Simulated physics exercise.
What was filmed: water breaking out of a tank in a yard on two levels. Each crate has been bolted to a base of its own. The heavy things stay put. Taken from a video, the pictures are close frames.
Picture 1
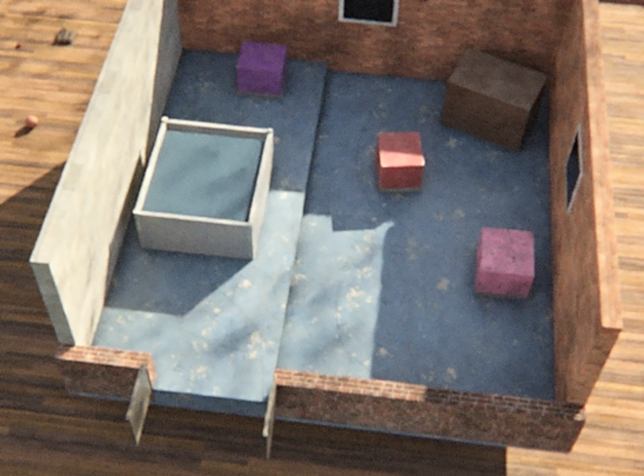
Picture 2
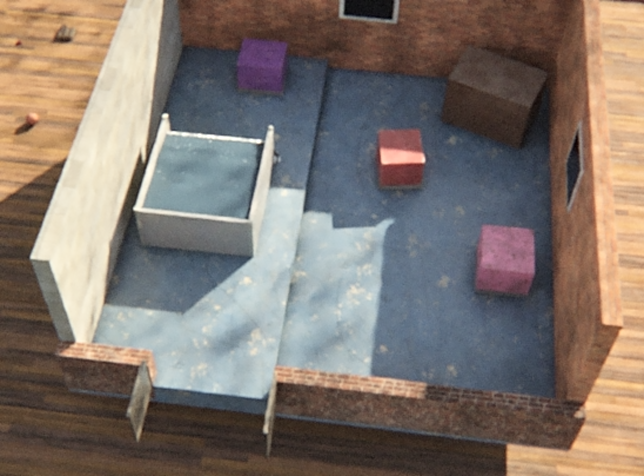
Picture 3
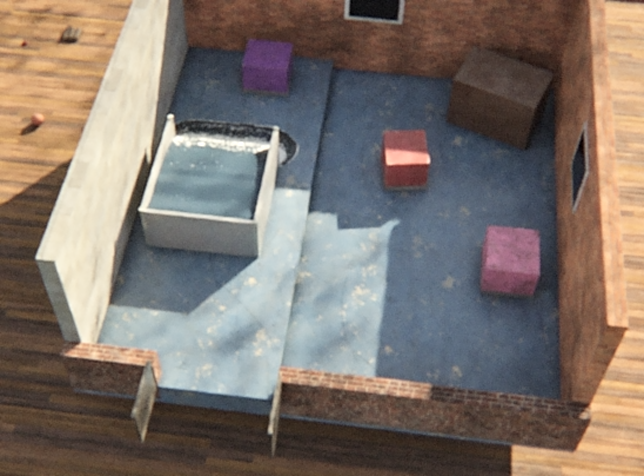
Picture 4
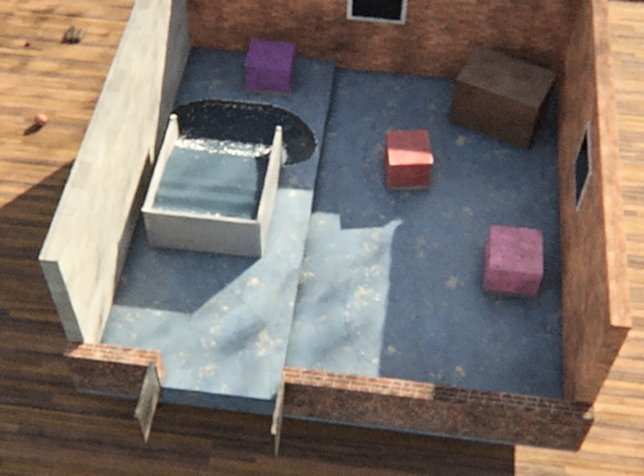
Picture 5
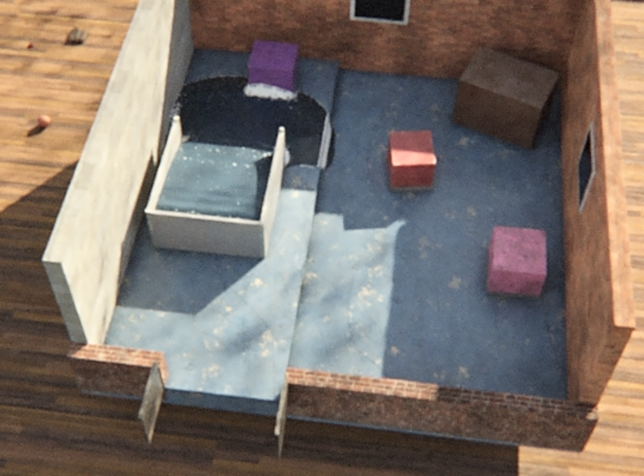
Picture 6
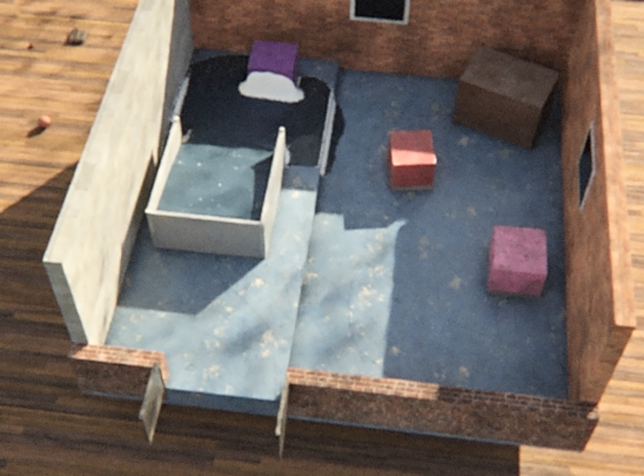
Water breaks out through the far side of a pale tank in a walled yard, spreading as a dark sheet across the floor, reaching the purple block and running rightward past the step while the level inside the tank drops.
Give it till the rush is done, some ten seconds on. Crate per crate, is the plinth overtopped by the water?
The pink crate ends up wet. The purple crate ends up wet. The red crate ends up wet.
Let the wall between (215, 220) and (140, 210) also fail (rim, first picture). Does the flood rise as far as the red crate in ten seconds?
Note: Red crate is never reached.
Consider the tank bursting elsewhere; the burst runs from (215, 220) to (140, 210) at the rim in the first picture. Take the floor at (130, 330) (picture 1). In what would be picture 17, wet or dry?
At that place: Wet.
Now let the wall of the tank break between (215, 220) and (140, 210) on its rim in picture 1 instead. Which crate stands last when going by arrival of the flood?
Last: The crate marked red.
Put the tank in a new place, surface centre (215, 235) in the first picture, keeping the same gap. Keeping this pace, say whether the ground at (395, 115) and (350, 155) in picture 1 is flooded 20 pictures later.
Taking the spots in order: Swamped, swamped.
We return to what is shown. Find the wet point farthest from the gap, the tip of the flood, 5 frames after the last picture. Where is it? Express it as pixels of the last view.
Approximate pixel: (399, 77).
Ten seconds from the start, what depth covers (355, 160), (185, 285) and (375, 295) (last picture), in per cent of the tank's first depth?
In the order asked, some 8, 2 and 6 in a hundred.
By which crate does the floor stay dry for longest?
Last is the pink-painted one.
A moment on, water covers 20 % of the floor; the pink crate not reached, the purple crate water round its plinth, the red crate not reached.
Next, water covers 25 % of the floor; the pink crate not reached, the purple crate water round its plinth, the red crate water round its plinth.
Then, water covers 40 % of the floor; the pink crate not reached, the purple crate water round its plinth, the red crate water round its plinth.
Later, water covers 75 % of the floor; the pink crate water round its plinth, the purple crate water round its plinth, the red crate water round its plinth.
In the end, water covers 90 % of the floor; the pink crate was topped, the purple crate was topped, the red crate was topped.
